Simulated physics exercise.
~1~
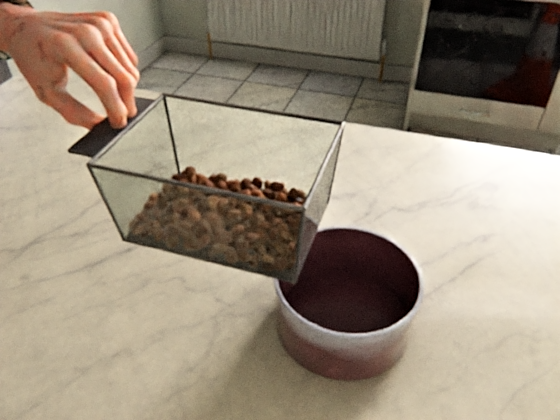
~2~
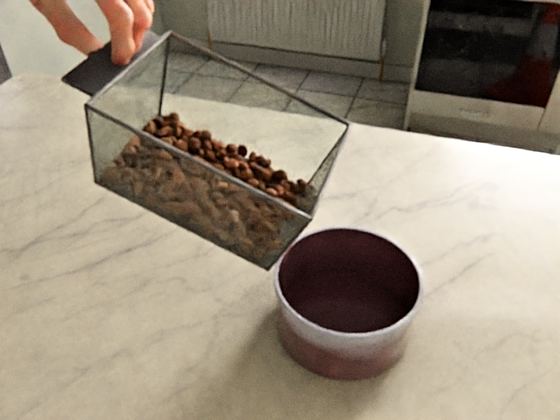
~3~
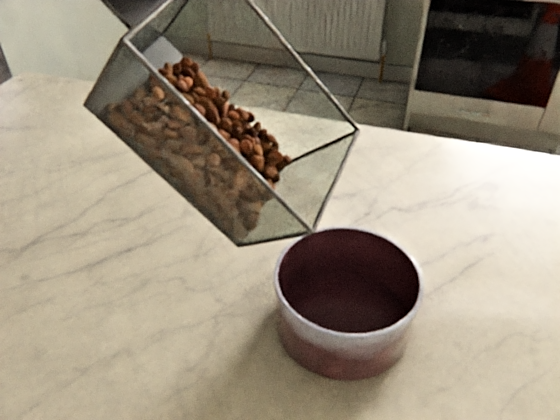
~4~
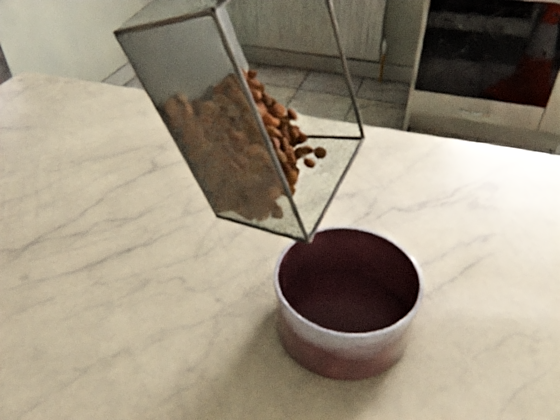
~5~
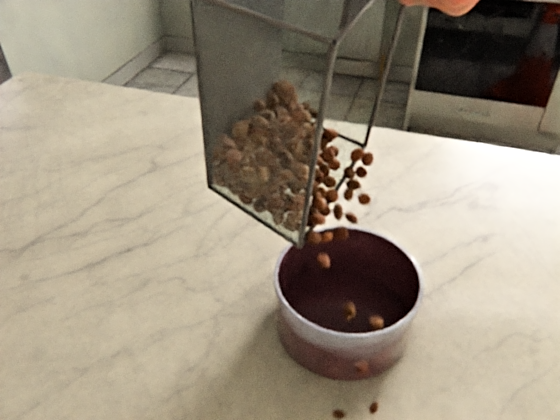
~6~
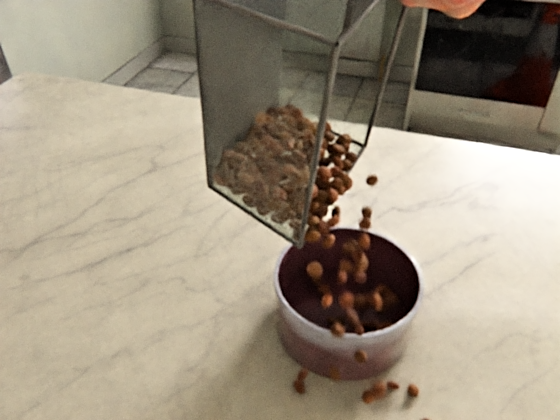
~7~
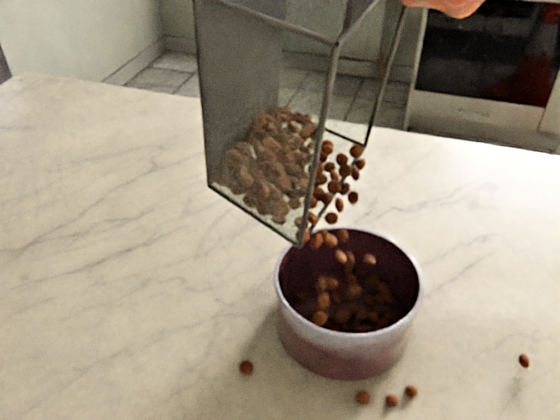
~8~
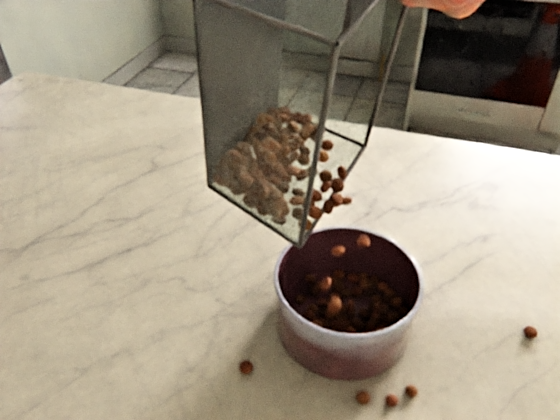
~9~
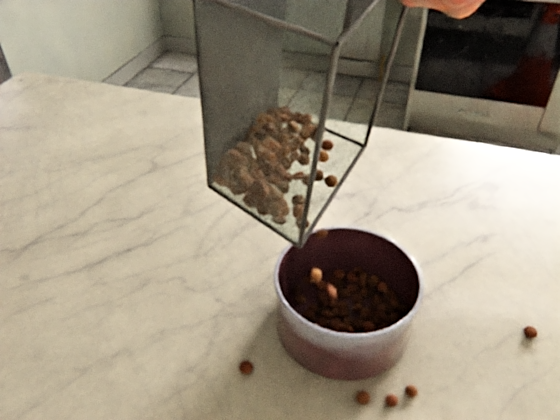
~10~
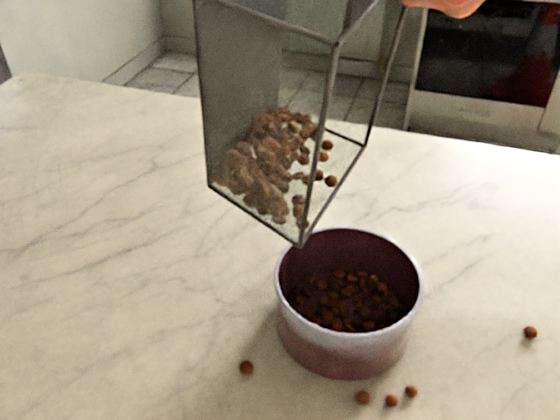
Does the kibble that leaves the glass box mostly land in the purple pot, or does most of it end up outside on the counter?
Most of the kibble that leaves the box lands in the purple pot. Only a few pieces end up scattered on the counter around it.
